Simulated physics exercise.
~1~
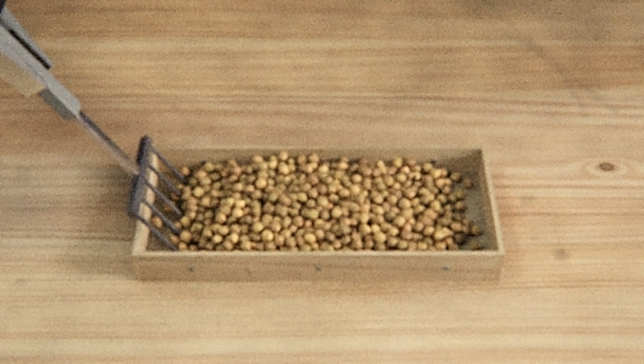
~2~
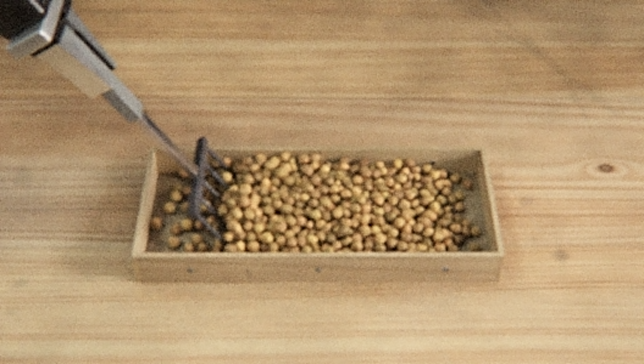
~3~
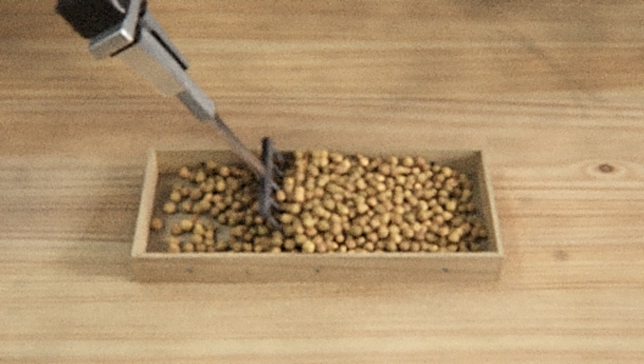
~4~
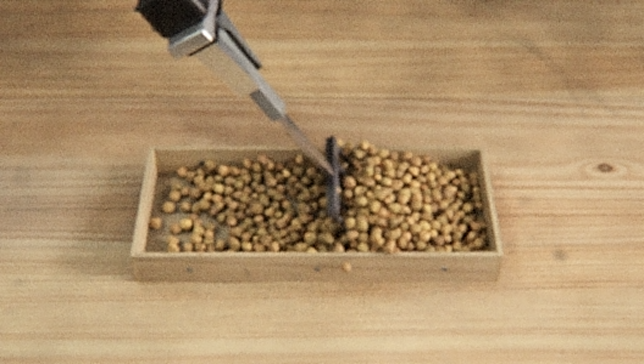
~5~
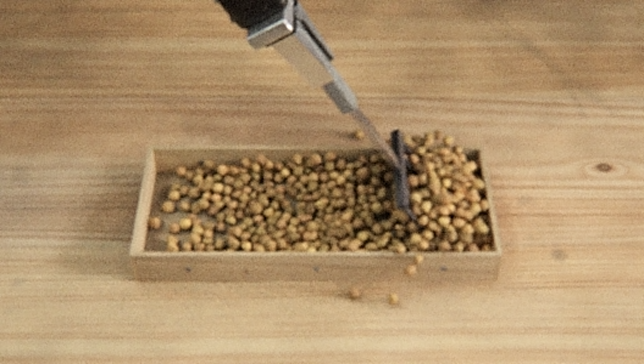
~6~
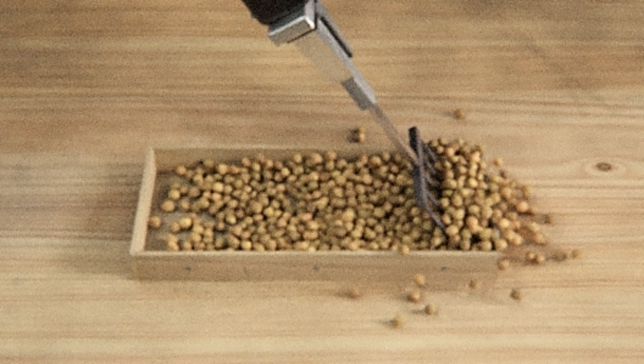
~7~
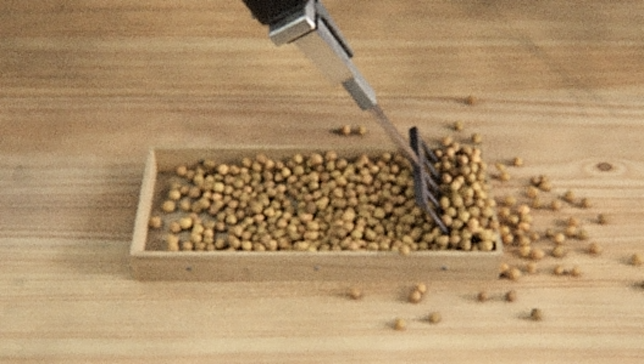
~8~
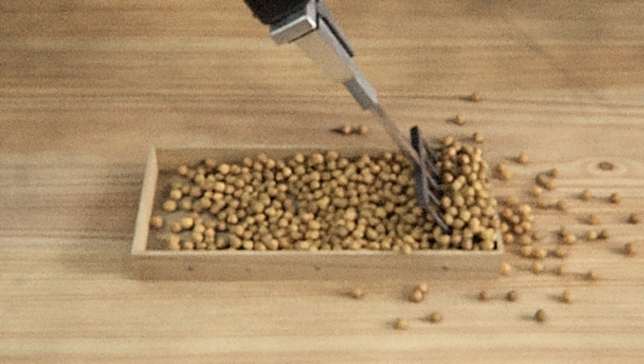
The video shows a robot arm dragging a fork rightward through a shallow trough of dried chickpeas on a wooden table, heaping them toward the right end. Some spill over the edges and scatter across the table, while most remain in the trough as the fork stops.
